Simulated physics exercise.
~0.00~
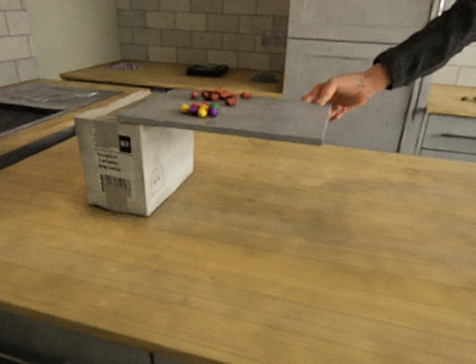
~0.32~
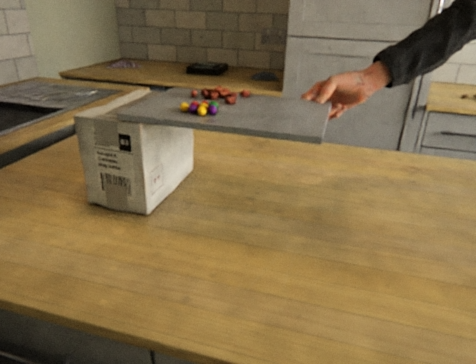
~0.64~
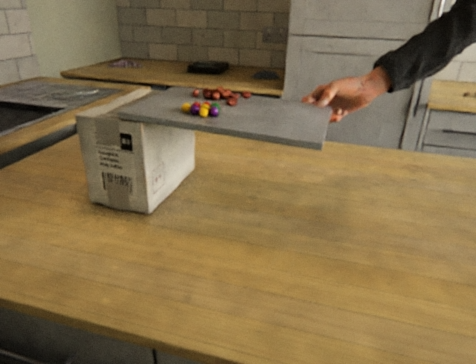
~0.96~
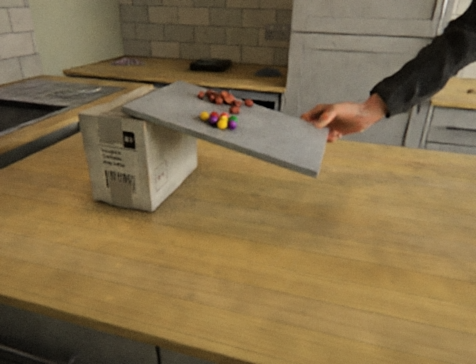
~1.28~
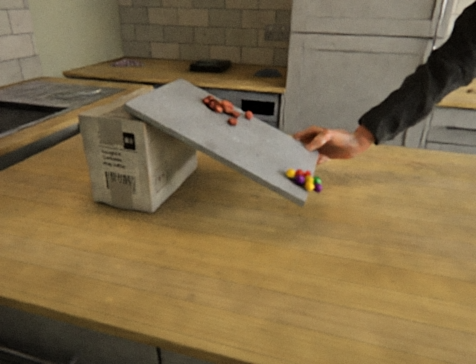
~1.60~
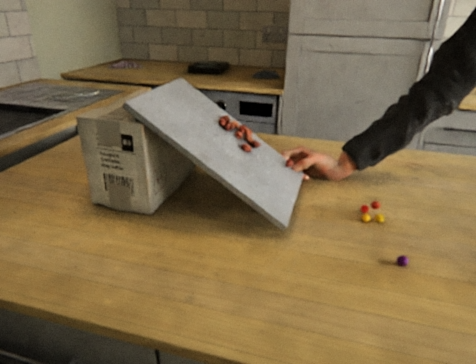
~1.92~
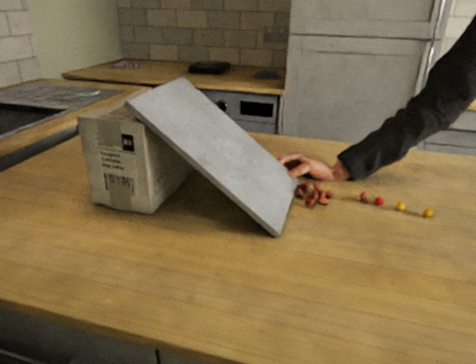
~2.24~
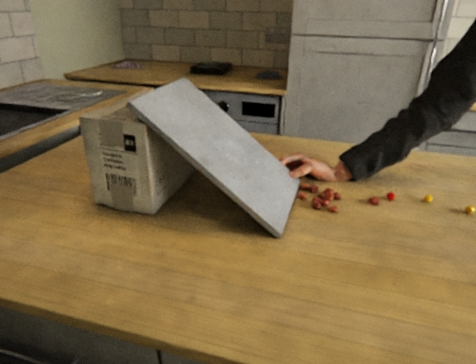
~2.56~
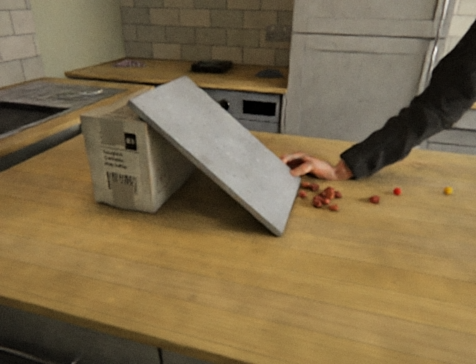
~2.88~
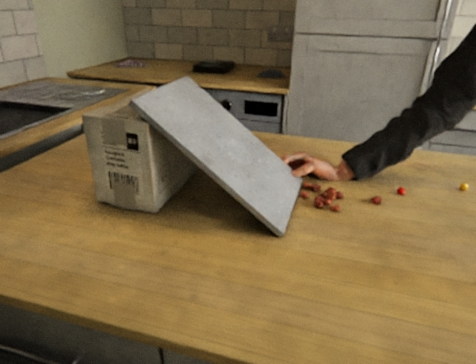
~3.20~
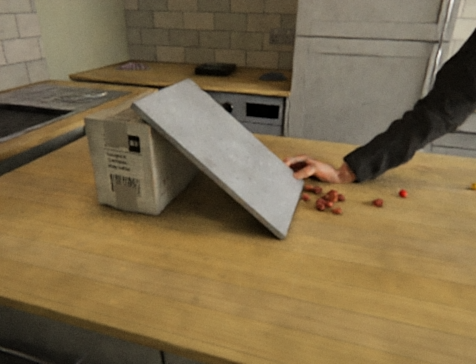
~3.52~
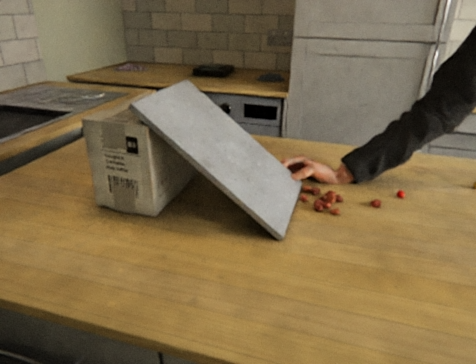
We see a hand lower one end of a grey board propped on a cardboard box on a wooden counter; the nearer, multicoloured beads roll off first and travel far right, mostly out of view, while the farther reddish ones follow and stop mostly near the ramp's foot.
